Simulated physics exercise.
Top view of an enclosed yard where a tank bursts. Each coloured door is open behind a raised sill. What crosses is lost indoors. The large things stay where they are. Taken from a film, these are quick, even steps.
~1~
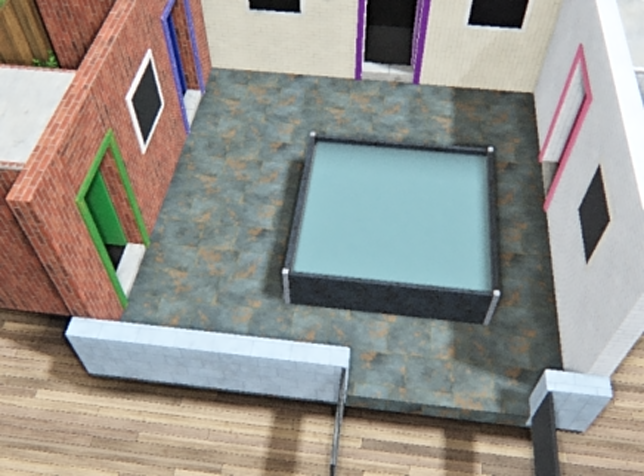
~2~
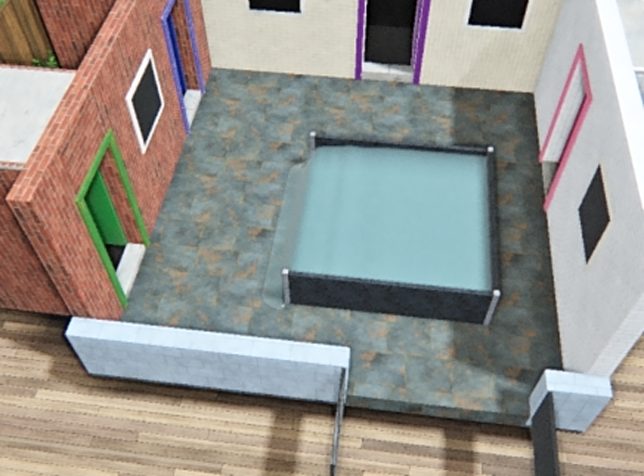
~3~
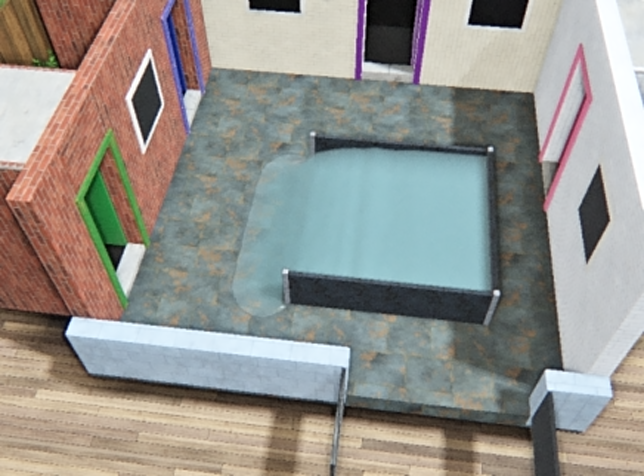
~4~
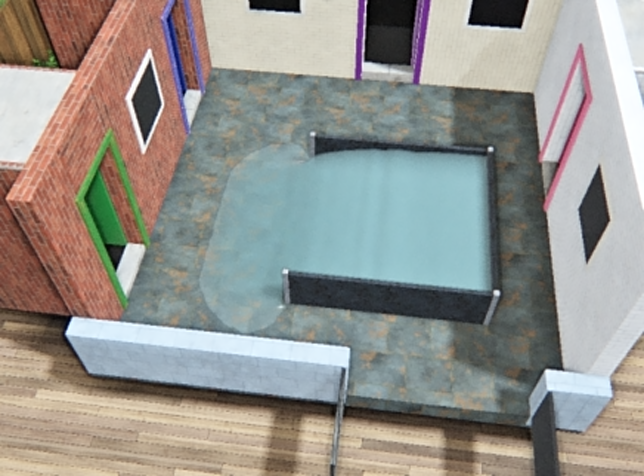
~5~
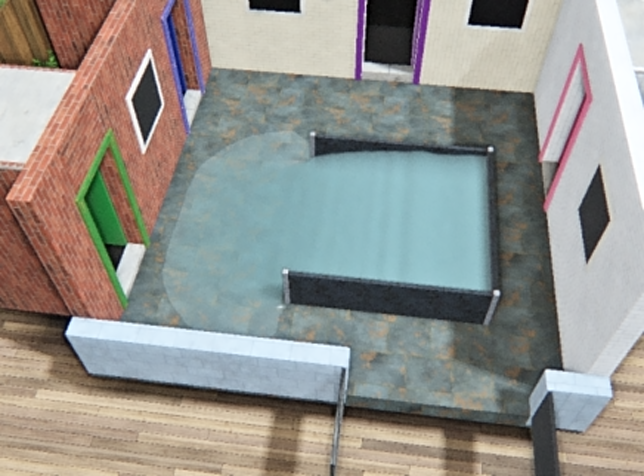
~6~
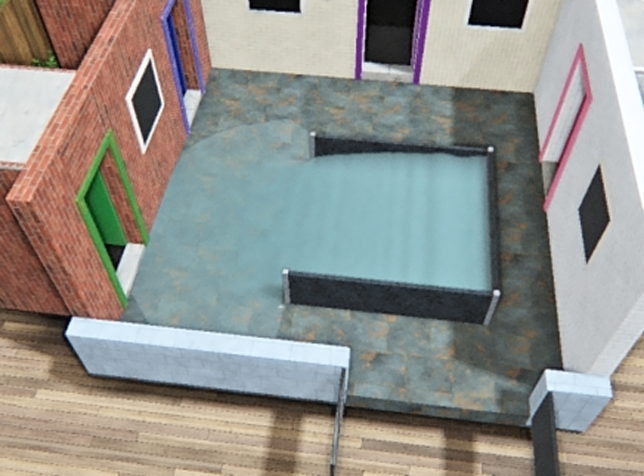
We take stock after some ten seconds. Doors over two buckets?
Blue door over; purple door not over; green door over; pink door over.
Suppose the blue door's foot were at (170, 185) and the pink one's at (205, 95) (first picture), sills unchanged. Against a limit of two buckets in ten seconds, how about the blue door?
Result - blue door exceeds the limit.
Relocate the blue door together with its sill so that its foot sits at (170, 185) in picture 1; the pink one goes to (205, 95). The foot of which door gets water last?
That would be the one in purple.
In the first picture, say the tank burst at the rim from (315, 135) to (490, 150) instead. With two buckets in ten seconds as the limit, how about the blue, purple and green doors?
The blue exceeds the limit, the purple exceeds the limit, the green remains below.
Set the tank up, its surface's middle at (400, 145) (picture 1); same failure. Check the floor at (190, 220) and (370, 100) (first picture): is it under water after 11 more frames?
The first spot is swamped, the second spared.
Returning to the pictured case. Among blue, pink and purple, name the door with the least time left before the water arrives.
My answer: The door marked blue.
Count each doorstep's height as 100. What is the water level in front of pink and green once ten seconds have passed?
The first is near 250 per cent, the second near 70 per cent.
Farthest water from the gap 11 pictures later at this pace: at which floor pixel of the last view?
The front tops out at about (211, 73).
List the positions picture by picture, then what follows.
Still water in the open tank at (395, 211), in the first picture.
The front is at (281, 306), out from the gap at (303, 219), in the second picture.
Water pours out at (303, 221) and has run to (257, 311), in the third picture.
The front is at (232, 321), out from the gap at (303, 222), in the fourth picture.
Water pours out at (303, 223) and has run to (180, 307), in the fifth picture.
Water pours out at (303, 223) and has run to (135, 283), in the sixth picture.
A moment on, water covers 35 % of the floor; the blue door wet at the sill, nothing in, the purple door not reached, the green door over two buckets in, the pink door not reached.
Next, water covers 40 % of the floor; the blue door under two buckets in, the purple door not reached, the green door far over two buckets in, the pink door not reached.
Then, water covers 60 % of the floor; the blue door over two buckets in, the purple door wet at the sill, nothing in, the green door far over two buckets in, the pink door not reached.
Later, water covers 95 % of the floor; the blue door over two buckets in, the purple door wet at the sill, nothing in, the green door far over two buckets in, the pink door under two buckets in.
In the end, water covers 95 % of the floor; the blue door over two buckets in, the purple door wet at the sill, nothing in, the green door far over two buckets in, the pink door far over two buckets in.
